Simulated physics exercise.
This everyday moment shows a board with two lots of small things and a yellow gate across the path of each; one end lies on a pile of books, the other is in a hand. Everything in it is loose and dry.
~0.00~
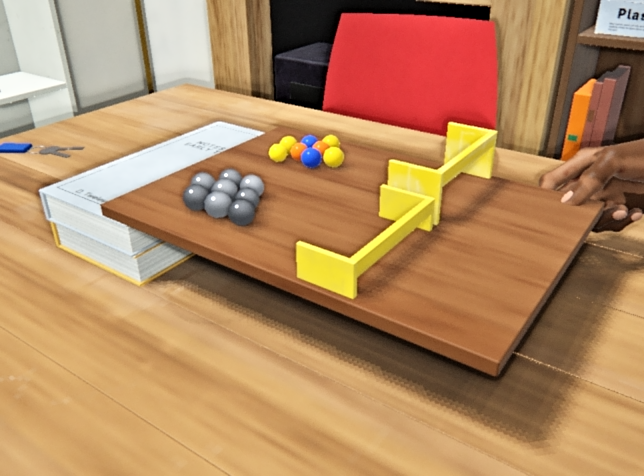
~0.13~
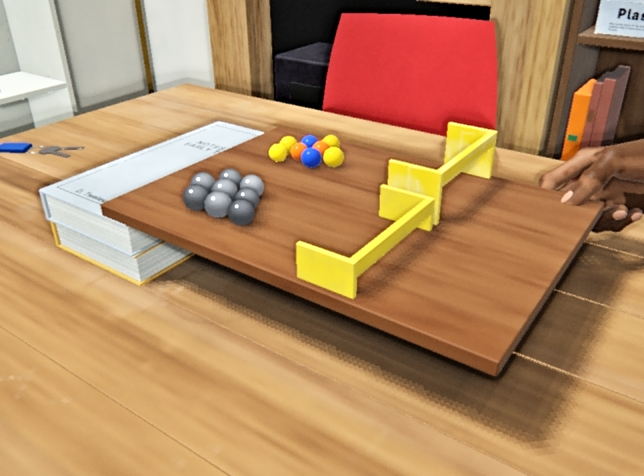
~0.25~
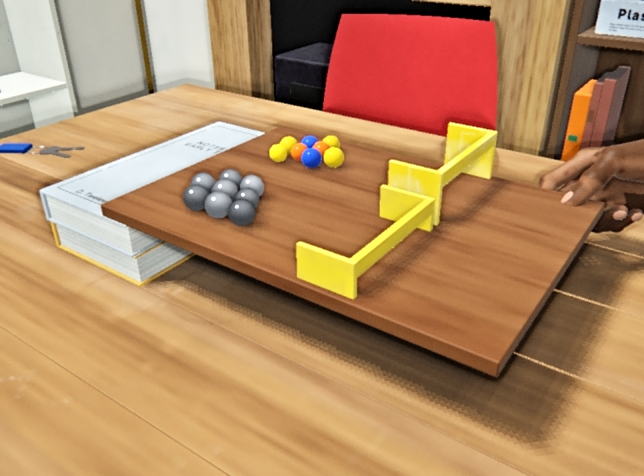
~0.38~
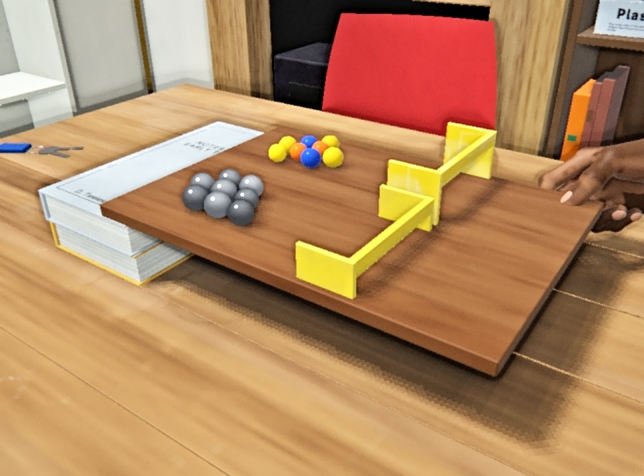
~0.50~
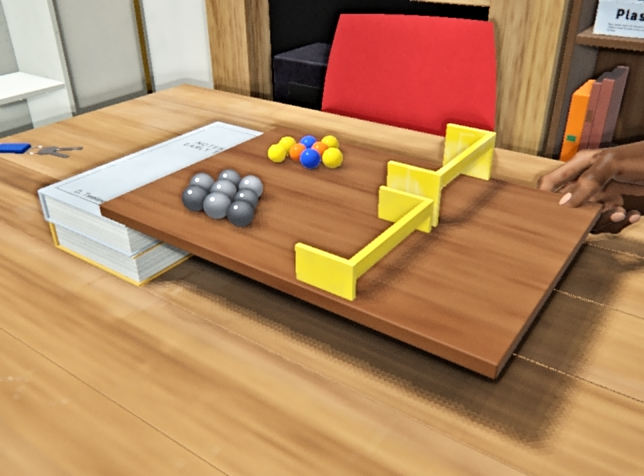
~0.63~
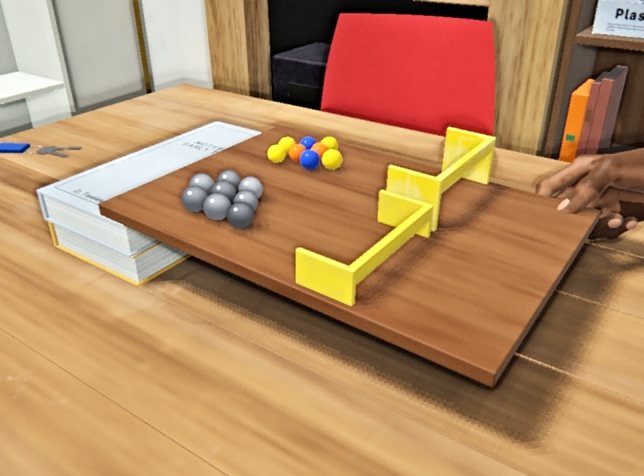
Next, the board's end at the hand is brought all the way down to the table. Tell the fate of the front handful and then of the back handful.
In the end the front handful is held back, the back handful passes under.
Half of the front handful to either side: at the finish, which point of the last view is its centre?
The middle comes to rest roughly at (366, 280).
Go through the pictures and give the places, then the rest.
In the first picture, held end of the board at (488, 355), level; book pile at (183, 178), low, a small part of the board's length; front handful at (225, 192), a few steel balls; back handful at (300, 152), a few gumballs; front gate at (394, 235), its slot lower than a piece; back gate at (468, 157), its slot higher than a piece.
In the second picture, held end of the board at (488, 355), level; back handful at (300, 152).
In the third picture, held end of the board at (488, 355), level; front handful at (225, 192).
In the fourth picture, held end of the board at (487, 355), level; back handful at (299, 152).
In the fifth picture, held end of the board at (487, 357), level; front handful at (223, 192).
In the sixth picture, held end of the board at (484, 365), down by 1°; book pile at (181, 178); front handful at (223, 193), not moving; back handful at (298, 153), not moving; front gate at (393, 242); back gate at (466, 164).
Around 0.94 s, board sloping at 7°; front handful on its way down; back handful on its way down.
Around 1.26 s, board sloping at 11°; front handful on its way down; back handful on its way down.
Around 1.65 s, board resting at 11°; front handful has reached its gate; back handful all past its gate.
Finally (2.8 s), board resting at 11°; front handful gathered behind its gate; back handful all past its gate.
